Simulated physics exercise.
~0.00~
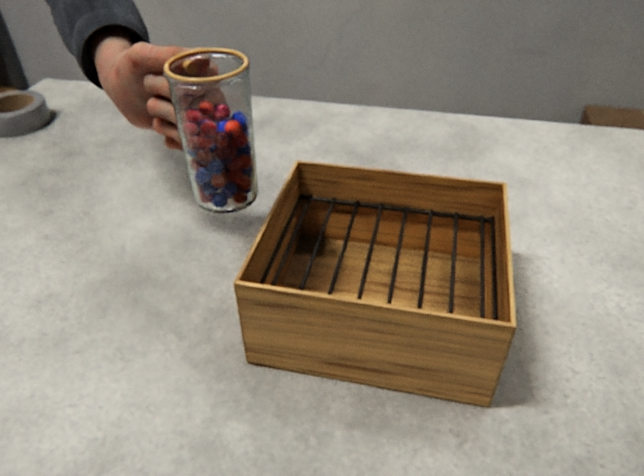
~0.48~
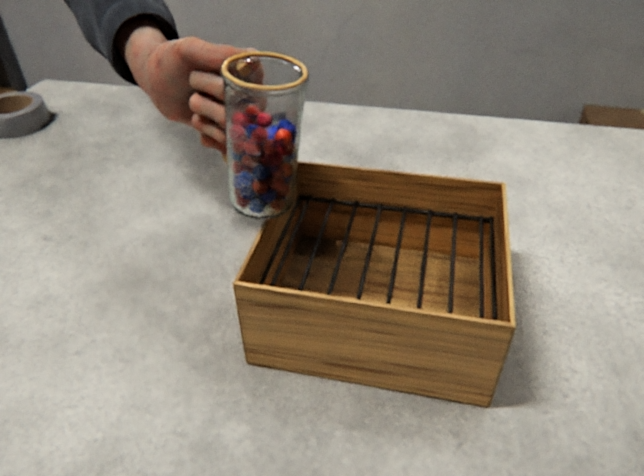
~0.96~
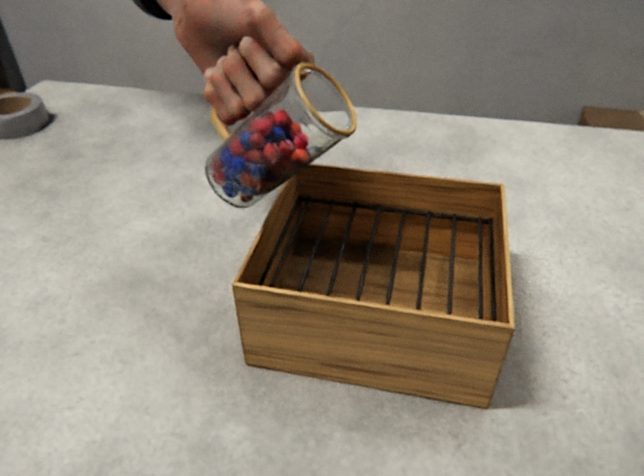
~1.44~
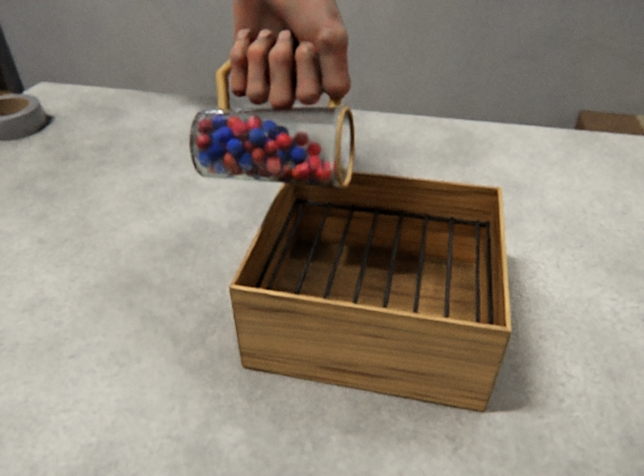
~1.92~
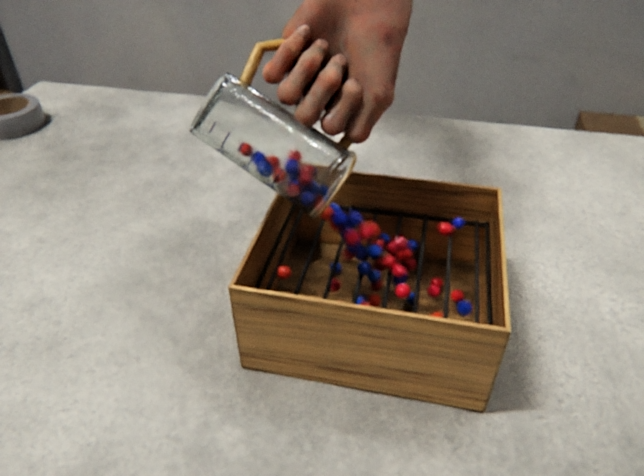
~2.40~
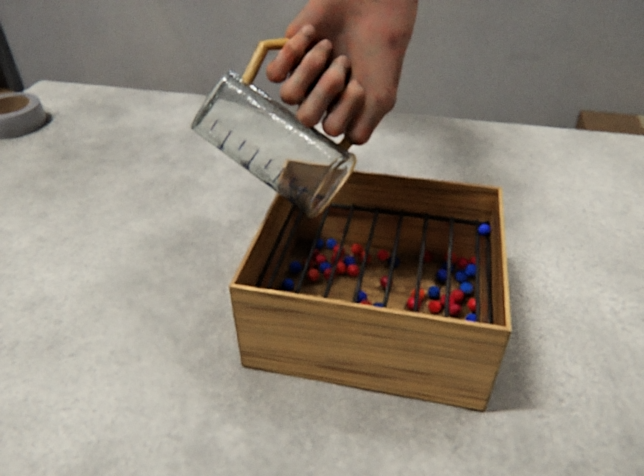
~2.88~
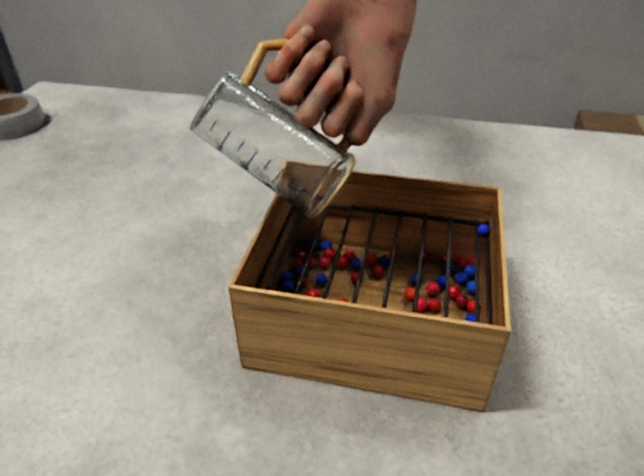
On a pale grey tabletop, an open wooden box with dark wires strung across it sits near a hand holding a clear glass cup of small red and blue balls. The hand carries the upright cup right to the box, then lifts and tips it until it lies on its side, the balls still inside. Tilted further, mouth downward, the cup spills both colours in a stream onto and through the wires. The cup empties and stays tilted over the box. Nearly all the balls settle below the wires, while a blue one remains up by the far right corner.
